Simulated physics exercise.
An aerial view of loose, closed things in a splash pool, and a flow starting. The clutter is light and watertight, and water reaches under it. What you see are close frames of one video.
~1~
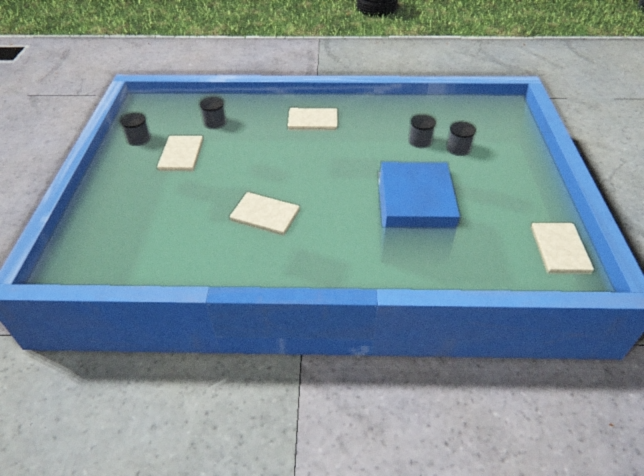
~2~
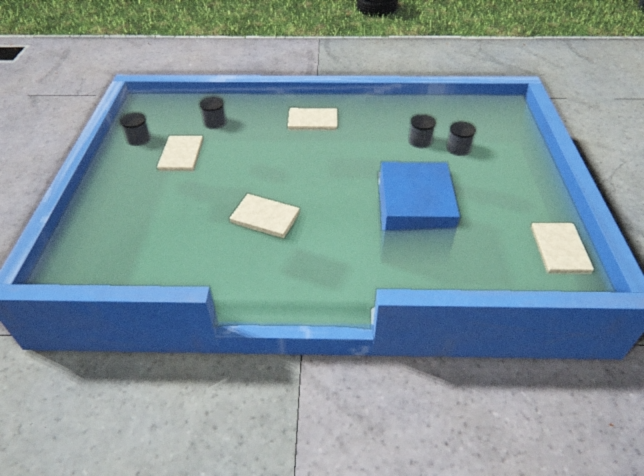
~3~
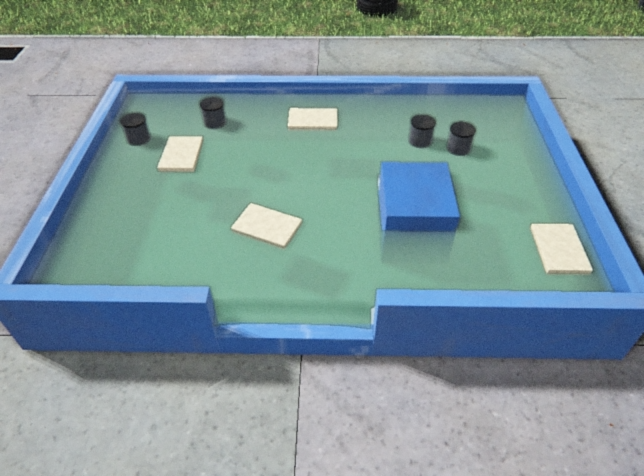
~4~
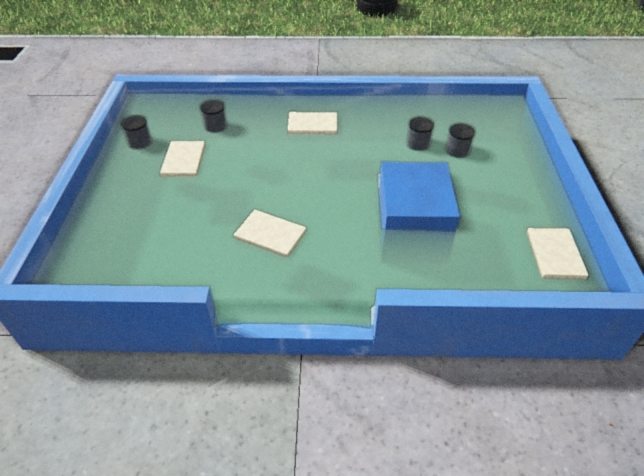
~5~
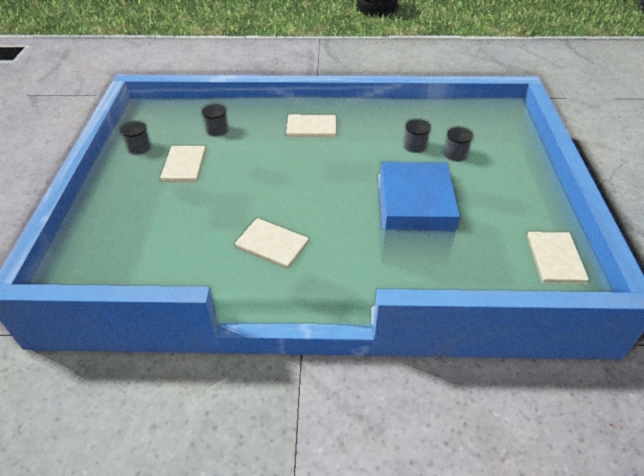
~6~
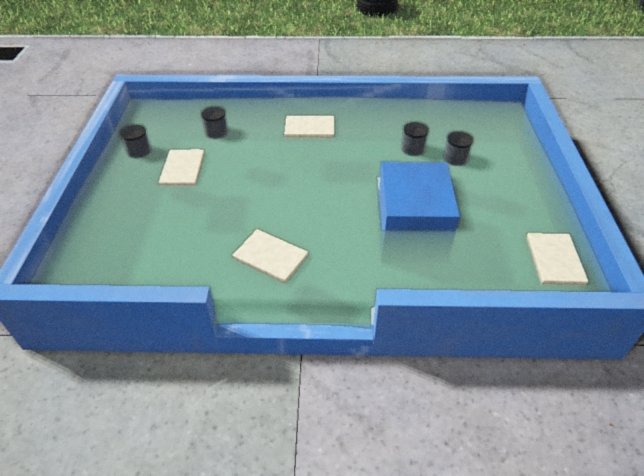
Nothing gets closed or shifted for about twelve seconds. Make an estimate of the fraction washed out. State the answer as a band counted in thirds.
Answer: Not even a third.
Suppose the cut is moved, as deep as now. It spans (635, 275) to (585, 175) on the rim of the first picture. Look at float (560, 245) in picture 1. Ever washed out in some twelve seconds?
Verdict - lost.
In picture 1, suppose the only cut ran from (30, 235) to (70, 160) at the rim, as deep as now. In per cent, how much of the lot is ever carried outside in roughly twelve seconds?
Result: 40 per cent.
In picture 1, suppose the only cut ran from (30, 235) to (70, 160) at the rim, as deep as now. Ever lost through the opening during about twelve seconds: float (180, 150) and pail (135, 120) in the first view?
First lost, then lost.
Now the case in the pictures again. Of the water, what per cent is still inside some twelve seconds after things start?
I'd say close to 64 percent.
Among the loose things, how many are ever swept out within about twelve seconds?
So the number is 1.
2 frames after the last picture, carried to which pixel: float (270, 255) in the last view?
Look for it near pixel (274, 281).
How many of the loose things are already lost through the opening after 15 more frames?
That makes 1.
A moment on, 0 of 8 are out; 8 afloat.
Next, 1 of 8 are out; 7 afloat.
Later, 1 of 8 are out; 7 afloat.
In the end, 1 of 8 are out; 7 afloat.
